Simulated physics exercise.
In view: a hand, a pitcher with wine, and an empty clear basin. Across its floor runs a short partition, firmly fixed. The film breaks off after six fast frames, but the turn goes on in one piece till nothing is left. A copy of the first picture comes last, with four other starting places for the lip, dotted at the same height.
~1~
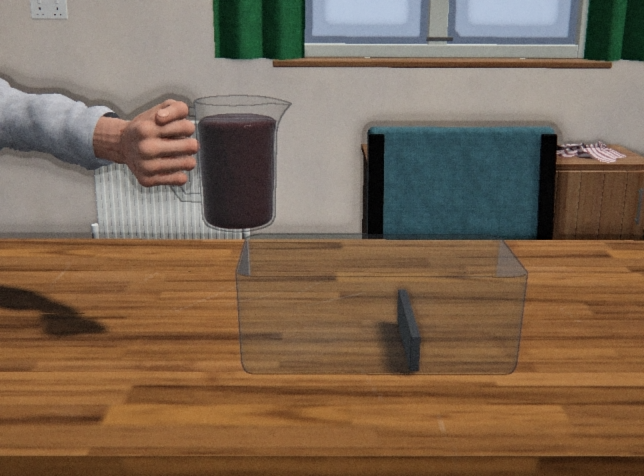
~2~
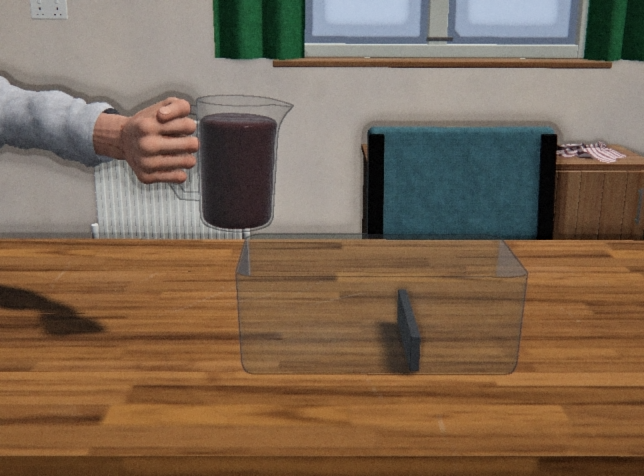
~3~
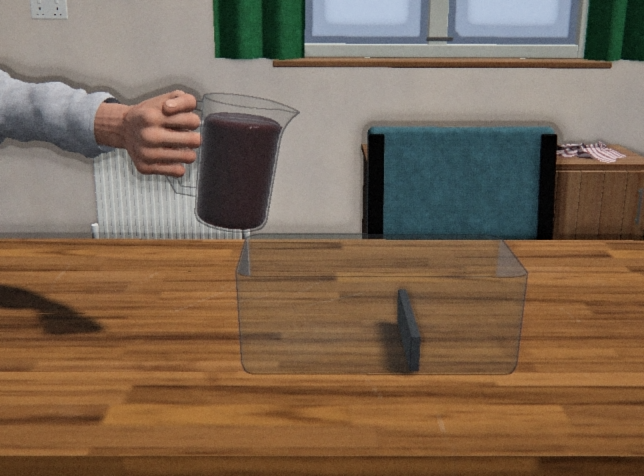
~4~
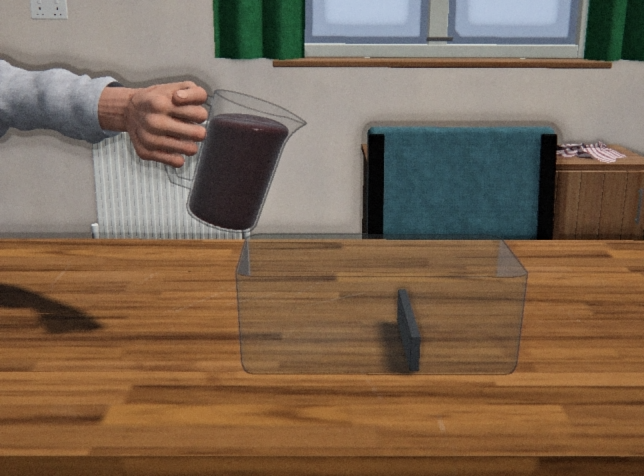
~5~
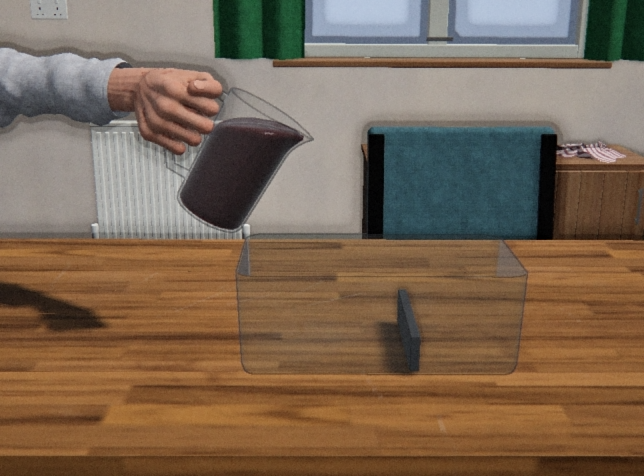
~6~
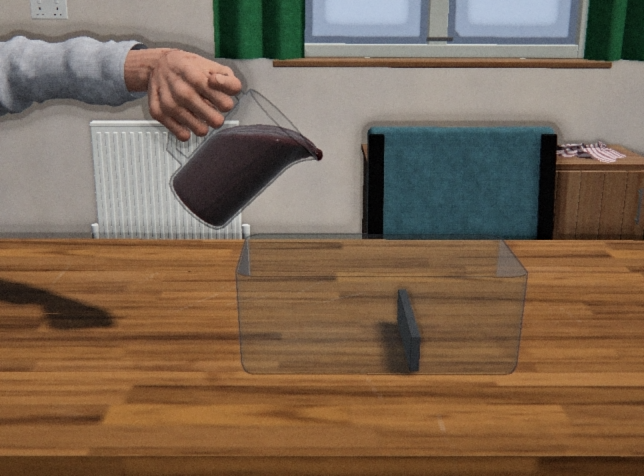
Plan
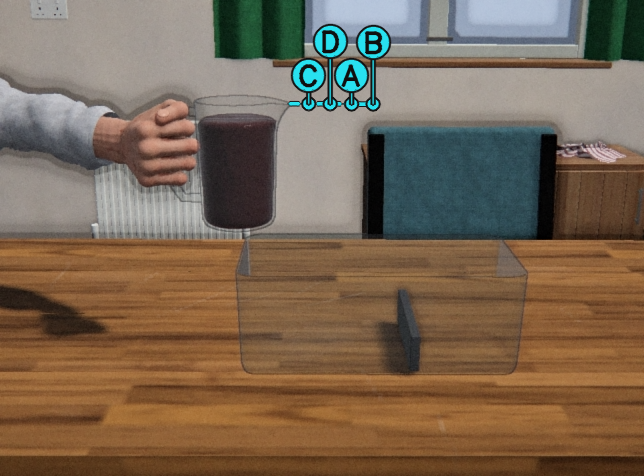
A hand holding a clear pitcher of dark red wine kept it nearly still at first, then tilted it steadily to the right above an empty clear basin until the wine reached the lip.
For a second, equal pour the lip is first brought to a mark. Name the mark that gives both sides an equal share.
Best: A.
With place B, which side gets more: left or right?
More ends on the right.
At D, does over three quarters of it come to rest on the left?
Yes.
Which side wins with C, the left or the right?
The left side.
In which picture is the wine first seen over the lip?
In picture 6.
On the marked copy, A at (351, 103); B at (373, 104); C at (308, 103); D at (330, 103).
If A is chosen, about 55 % ends left of the wall and 44 % right of it.
If B is chosen, about 15 % ends left of the wall and 83 % right of it.
If C is chosen, about 92 % ends left of the wall and 5 % right of it; 3 % is lost outside.
If D is chosen, about 88 % ends left of the wall and 10 % right of it.
